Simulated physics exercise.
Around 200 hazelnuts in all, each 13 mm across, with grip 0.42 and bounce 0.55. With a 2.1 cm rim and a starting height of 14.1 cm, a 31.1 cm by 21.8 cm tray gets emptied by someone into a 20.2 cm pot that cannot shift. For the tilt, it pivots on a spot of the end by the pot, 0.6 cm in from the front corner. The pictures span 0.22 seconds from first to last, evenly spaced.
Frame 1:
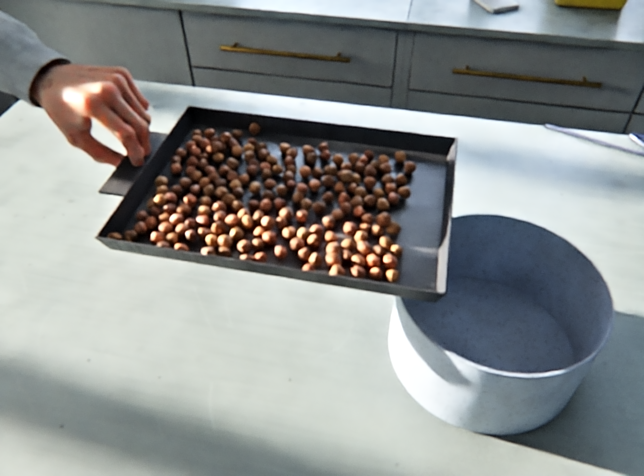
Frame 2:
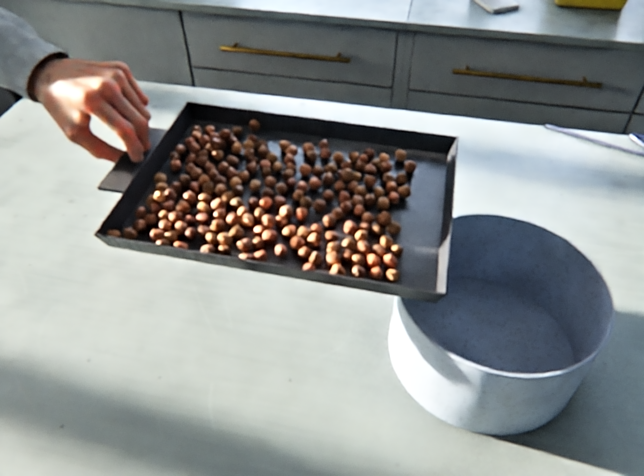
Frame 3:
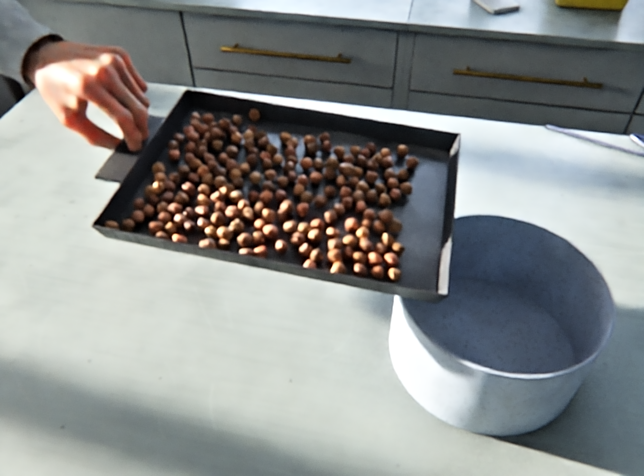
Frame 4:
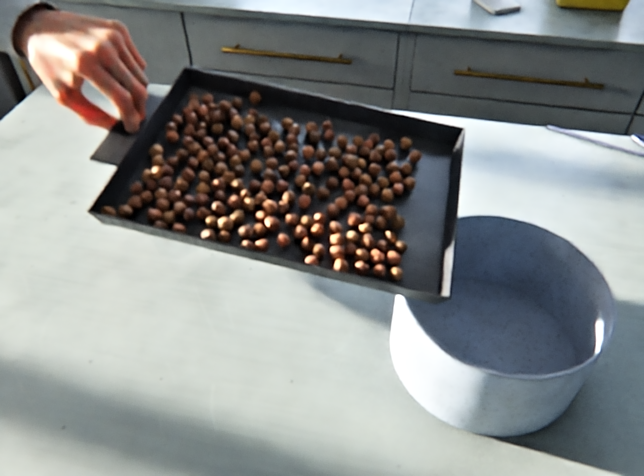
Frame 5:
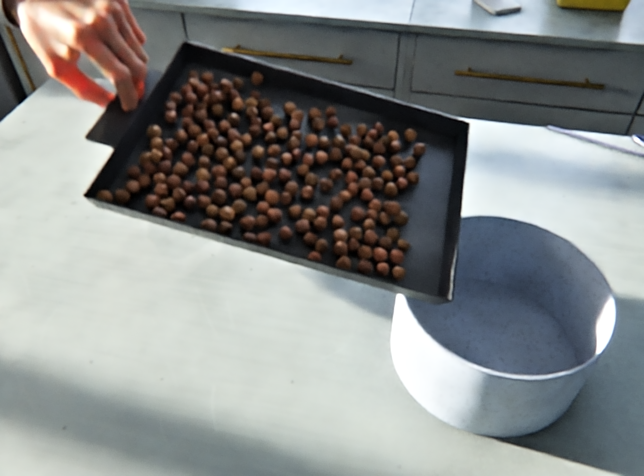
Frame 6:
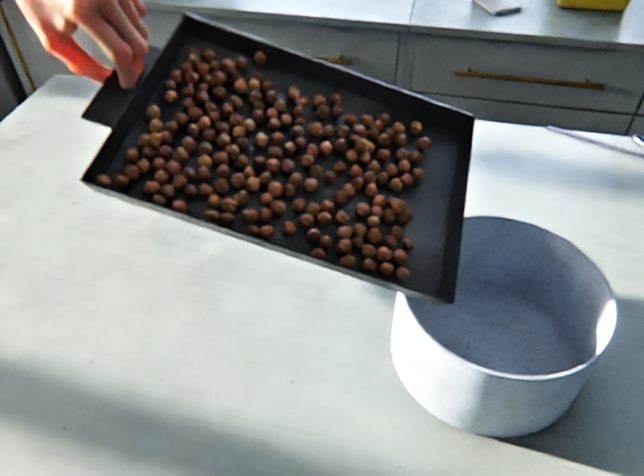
On a pale kitchen counter, a hand steadily raises the left end of a dark tray of hazelnuts.
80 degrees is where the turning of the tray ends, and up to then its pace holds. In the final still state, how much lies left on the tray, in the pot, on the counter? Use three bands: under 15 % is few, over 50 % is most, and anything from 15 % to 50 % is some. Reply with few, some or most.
Left on the tray: Few, pot: Most, counter: Some.
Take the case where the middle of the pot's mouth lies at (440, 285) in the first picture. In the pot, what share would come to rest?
I'd expect near 60 per cent.
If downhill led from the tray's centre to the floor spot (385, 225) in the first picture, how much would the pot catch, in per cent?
About 90 per cent.
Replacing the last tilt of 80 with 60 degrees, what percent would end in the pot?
Around 50 per cent, then.
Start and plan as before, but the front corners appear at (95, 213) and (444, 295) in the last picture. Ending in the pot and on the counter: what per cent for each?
In the pot: 15 per cent; on the counter: 85 per cent.
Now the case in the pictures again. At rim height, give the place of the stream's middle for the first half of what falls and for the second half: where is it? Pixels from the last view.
(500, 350) or so first, later (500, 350).
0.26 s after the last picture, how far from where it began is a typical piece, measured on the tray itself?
Displacement on the tray: About 7 cm.
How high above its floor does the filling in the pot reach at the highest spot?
It gets to about 3.0 cm.
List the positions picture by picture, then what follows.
In the first frame, tray tilt 0 degrees, front corners at (104, 233) and (439, 287); middle of the pieces at (269, 196); pot at (503, 284).
In the second frame, tray tilt 1 degrees, front corners at (103, 231) and (439, 287); middle of the pieces at (268, 194).
In the third frame, tray tilt 4 degrees, front corners at (101, 222) and (441, 288), lowest corner right front; middle of the pieces at (269, 188).
In the fourth frame, tray tilt 9 degrees, front corners at (97, 208) and (443, 290), lowest corner right front; middle of the pieces at (270, 177).
In the fifth frame, tray tilt 14 degrees, front corners at (94, 192) and (445, 293), lowest corner right front; middle of the pieces at (272, 165).
In the sixth frame, tray tilt 19 degrees, front corners at (91, 176) and (447, 294), lowest corner right front; middle of the pieces at (276, 154); pot at (505, 286).
Then, 0.26 s after the last picture, tilt 50 degrees; the tray holds 100 %, the pot 0 %.
Then, 0.43 s after the last picture, tilt 70 degrees; the tray holds 90 %, the pot 0 %.
Then, 0.72 s after the last picture, tilt 80 degrees; the tray holds 10 %, the pot 60 %.
In the end, tray 0 %, pot 70 %, counter 30 %.
